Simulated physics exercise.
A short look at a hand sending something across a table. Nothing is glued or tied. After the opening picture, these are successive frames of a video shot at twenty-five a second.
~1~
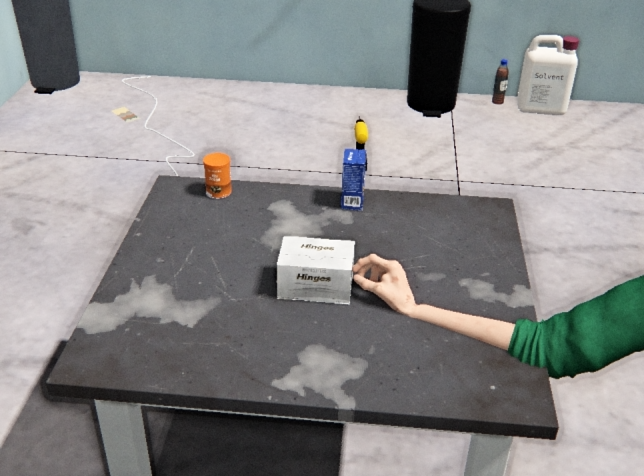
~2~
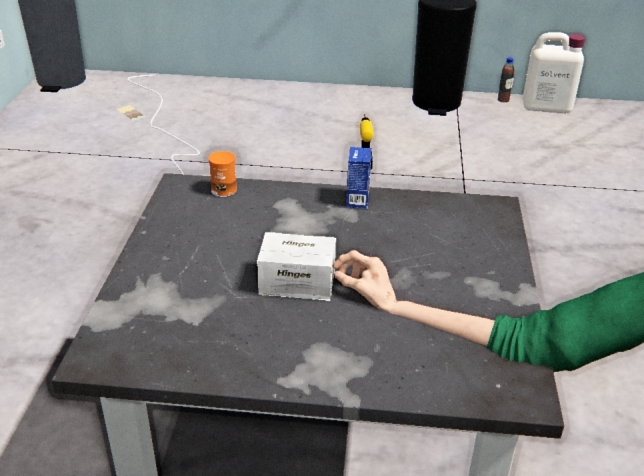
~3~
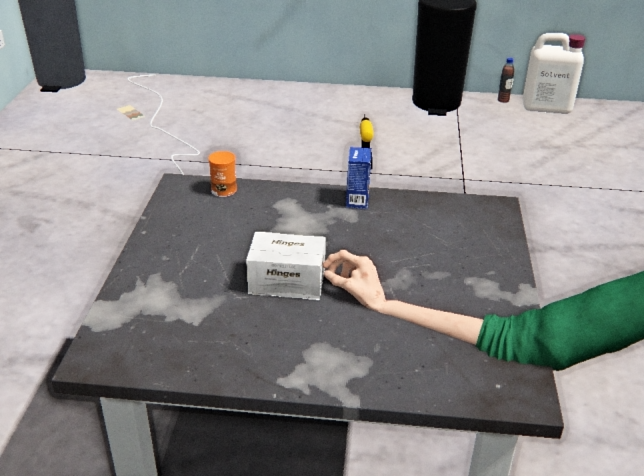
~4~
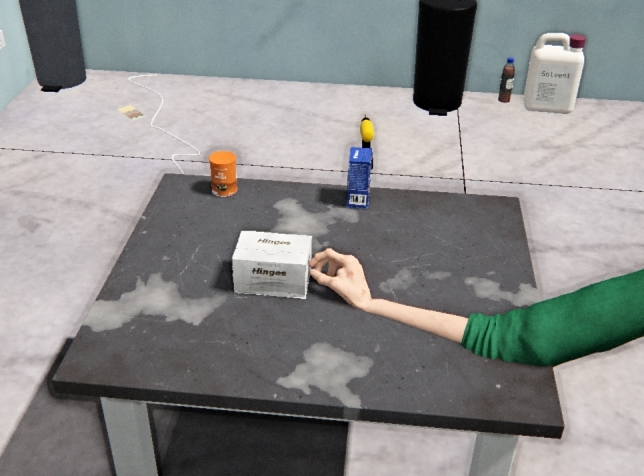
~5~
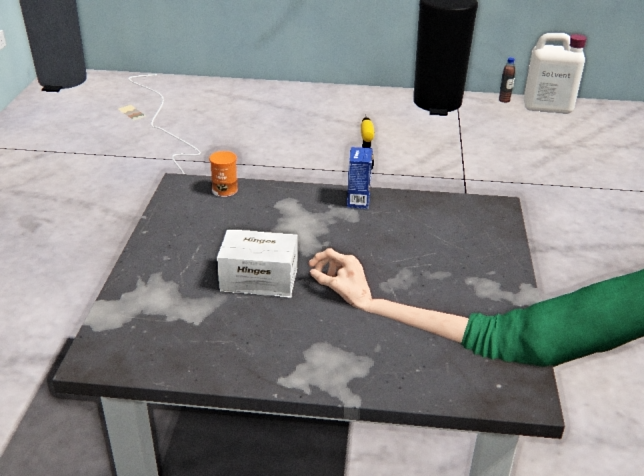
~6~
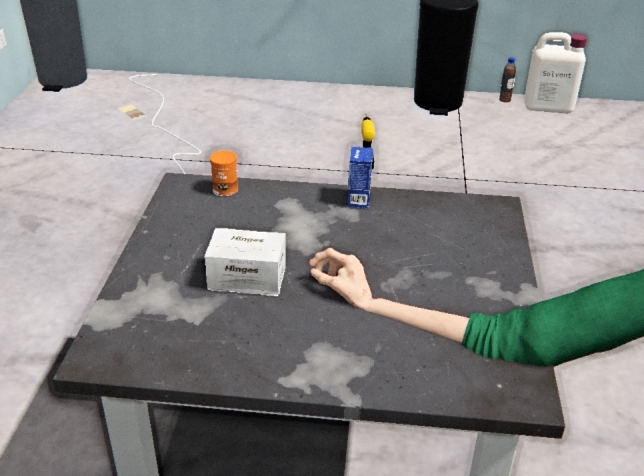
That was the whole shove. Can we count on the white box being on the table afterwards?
The white box remains on top.
Then, 0.24 s past the last view, white box displaced about its own width near (222, 260).
Then, 0.48 s past the last view, white box resting near (222, 260).
Finally, moved from the start, white box. Final places as the last picture's camera would see them, white box near (222, 260).
